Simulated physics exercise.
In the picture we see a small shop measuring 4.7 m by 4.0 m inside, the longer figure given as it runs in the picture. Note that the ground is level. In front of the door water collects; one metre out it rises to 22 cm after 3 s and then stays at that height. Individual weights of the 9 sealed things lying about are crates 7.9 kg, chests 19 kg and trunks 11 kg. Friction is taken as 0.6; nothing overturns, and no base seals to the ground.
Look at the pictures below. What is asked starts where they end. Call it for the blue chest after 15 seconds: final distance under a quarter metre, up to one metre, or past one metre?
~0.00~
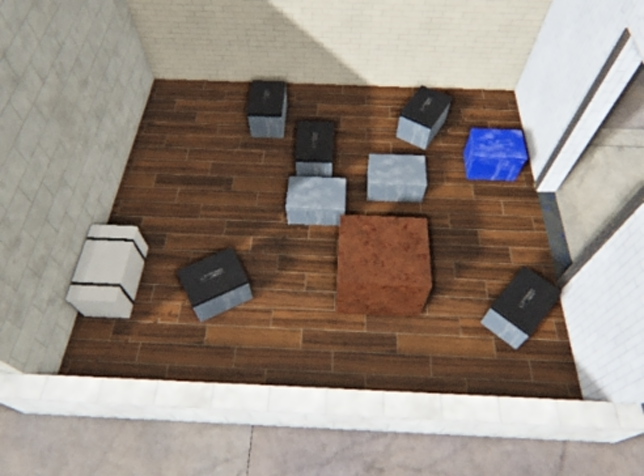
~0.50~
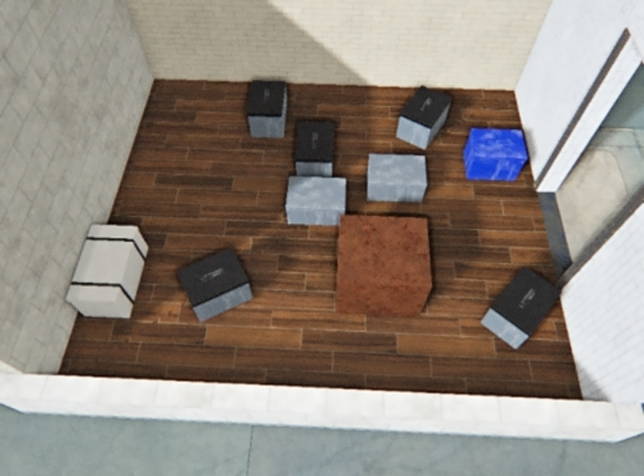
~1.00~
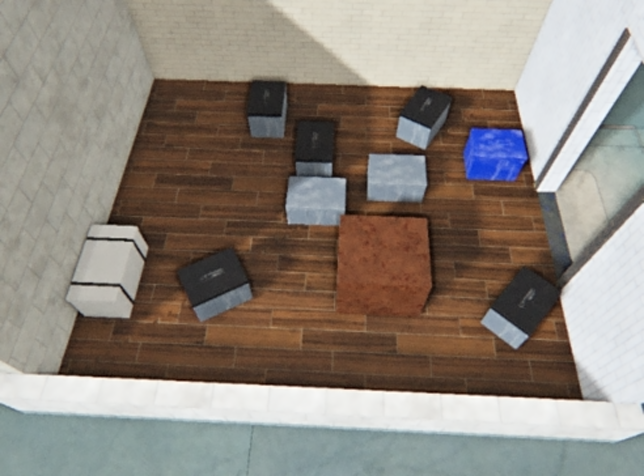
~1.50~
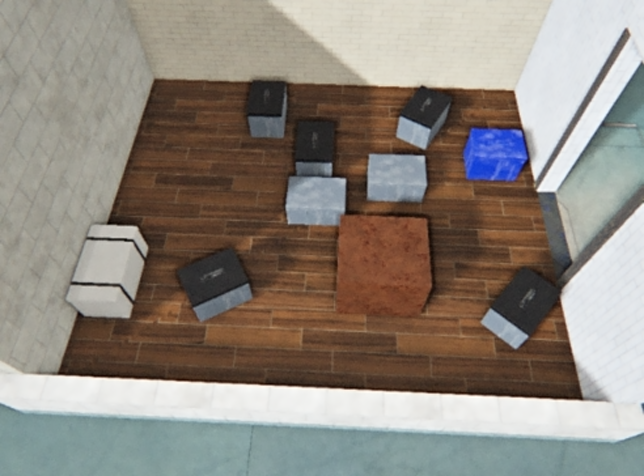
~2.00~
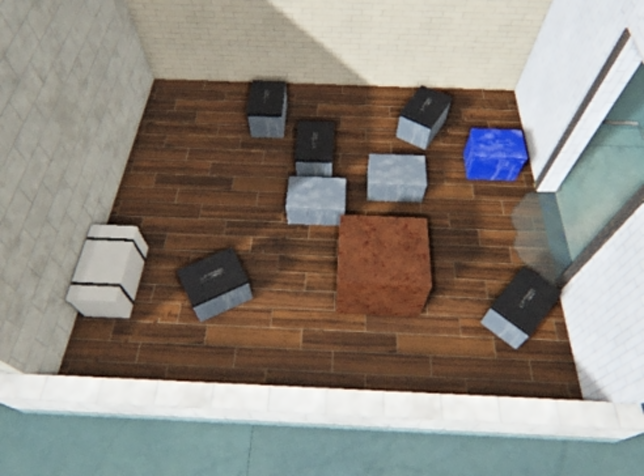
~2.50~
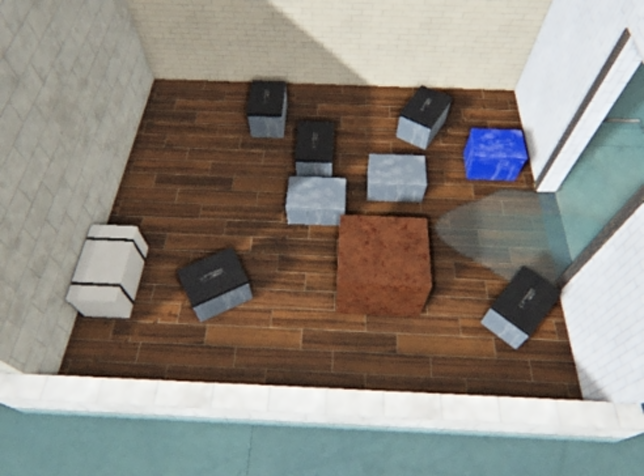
Under a quarter metre.
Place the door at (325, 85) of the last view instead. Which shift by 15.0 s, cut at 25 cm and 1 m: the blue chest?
Then the blue chest is pushed slightly.
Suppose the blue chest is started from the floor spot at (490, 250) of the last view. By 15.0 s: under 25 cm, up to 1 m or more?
Short answer, it is taken a long way.
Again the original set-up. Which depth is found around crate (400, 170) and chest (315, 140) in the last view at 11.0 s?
Roughly 5 and 10 cm.
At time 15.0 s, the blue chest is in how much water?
Depth approx. 9 cm.
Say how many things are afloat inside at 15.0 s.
My tally comes to 9.
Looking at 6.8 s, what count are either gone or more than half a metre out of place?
2.
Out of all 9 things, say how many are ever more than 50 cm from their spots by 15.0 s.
I count 7.
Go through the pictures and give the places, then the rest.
The blue chest at (499, 143) rests on the ground; 0.0 m2 under water; 0 of 9 have shifted, in the first picture.
The blue chest at (499, 143) rests on the ground; 0.0 m2 under water; 0 of 9 have shifted, in the second picture.
The blue chest at (499, 143), on the bottom; water covers 0.0 m2; 0 of 9 have shifted, in the third picture.
The blue chest at (499, 143), on the bottom; 0.0 m2 under water; 0 of 9 have shifted, in the fourth picture.
The blue chest at (499, 143), on the bottom; water covers 0.2 m2; 0 of 9 have shifted, in the fifth picture.
The blue chest at (499, 143), on the bottom; water covers 0.9 m2; 0 of 9 have shifted, in the sixth picture.
After 3.5 s the blue chest is near (499, 143), 0.0 m from its start, aground; 0 afloat.
After 6.8 s the blue chest is near (499, 143), 0.0 m from its start, aground; 3 afloat.
After 11.0 s the blue chest is near (499, 143), 0.0 m from its start, aground; 5 afloat.
After 15.0 s the blue chest is near (497, 142), 0.0 m from its start, afloat; 9 afloat.
